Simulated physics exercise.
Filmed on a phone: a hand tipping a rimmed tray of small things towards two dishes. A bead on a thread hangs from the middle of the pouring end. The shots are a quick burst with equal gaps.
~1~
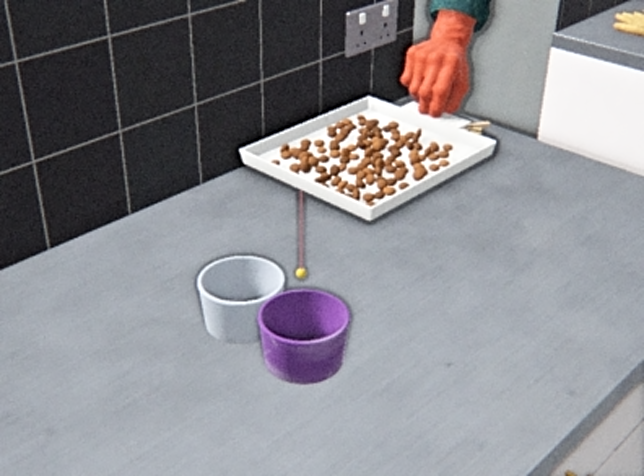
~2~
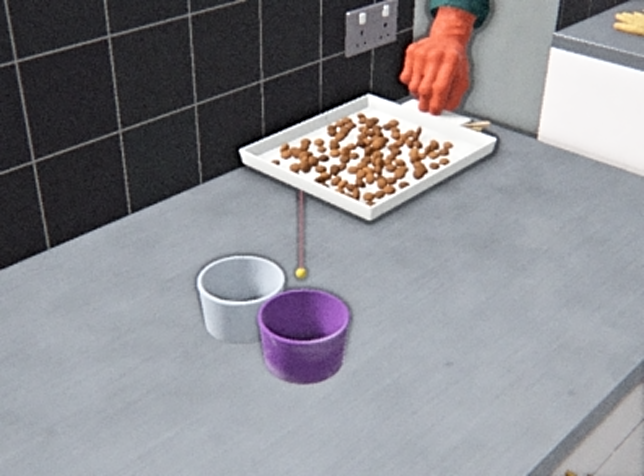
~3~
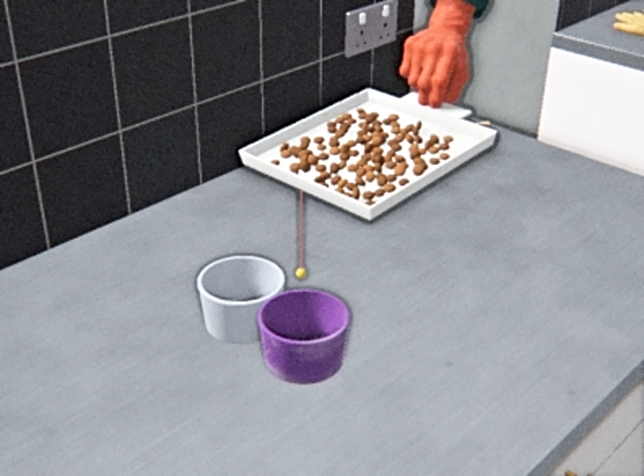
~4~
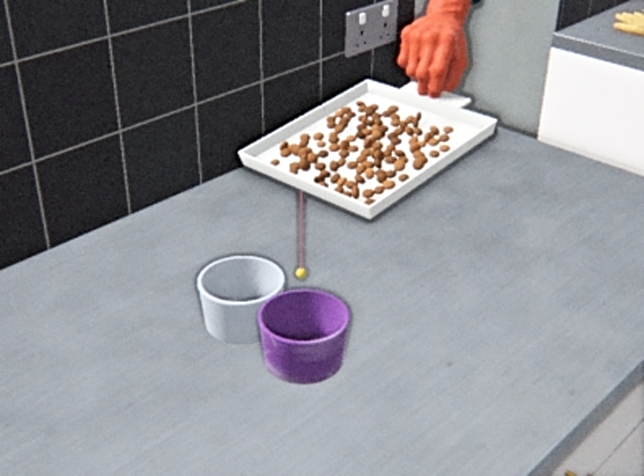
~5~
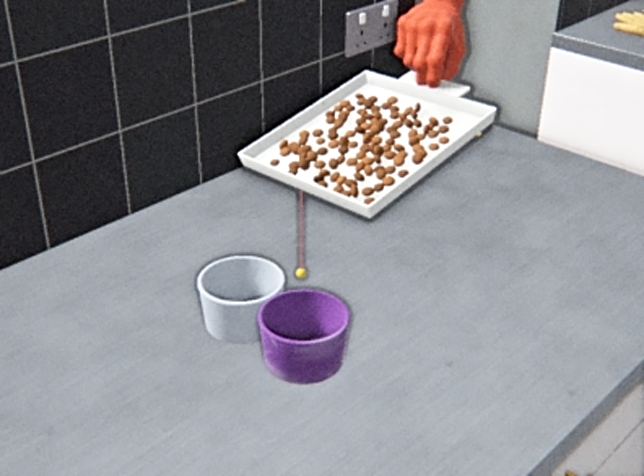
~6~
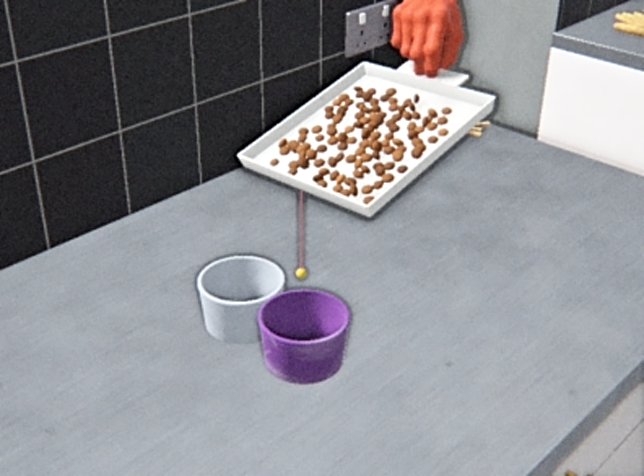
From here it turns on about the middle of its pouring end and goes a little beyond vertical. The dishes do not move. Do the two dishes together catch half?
Caught overall: The larger part.
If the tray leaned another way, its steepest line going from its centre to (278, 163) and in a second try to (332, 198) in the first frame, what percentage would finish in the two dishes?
The first gives 30 %, the second 60 %.
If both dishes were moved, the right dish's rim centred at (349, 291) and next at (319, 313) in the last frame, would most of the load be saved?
First the smaller part, then most of it.
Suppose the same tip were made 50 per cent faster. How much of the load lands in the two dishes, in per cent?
It comes to 80 per cent or so.
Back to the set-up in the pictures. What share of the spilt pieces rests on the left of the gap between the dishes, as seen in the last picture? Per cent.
Roughly 100 in a hundred.
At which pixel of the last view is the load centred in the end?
Around (241, 318).
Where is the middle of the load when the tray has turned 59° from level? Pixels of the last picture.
Roughly at (297, 147).
Soon, tray tipped steeply; nearly all on the tray; a stray few in the air.
A while on, tray tipped right over; about a quarter on the tray; a small part in the right dish; about a third in the left dish; a small part outside both; about a quarter in the air.
Towards the end, tray tipped past a quarter turn; about a quarter in the right dish; about two thirds in the left dish; about a quarter outside both.
Finally, tray tipped past a quarter turn; about a quarter in the right dish; about two thirds in the left dish; about a quarter outside both.
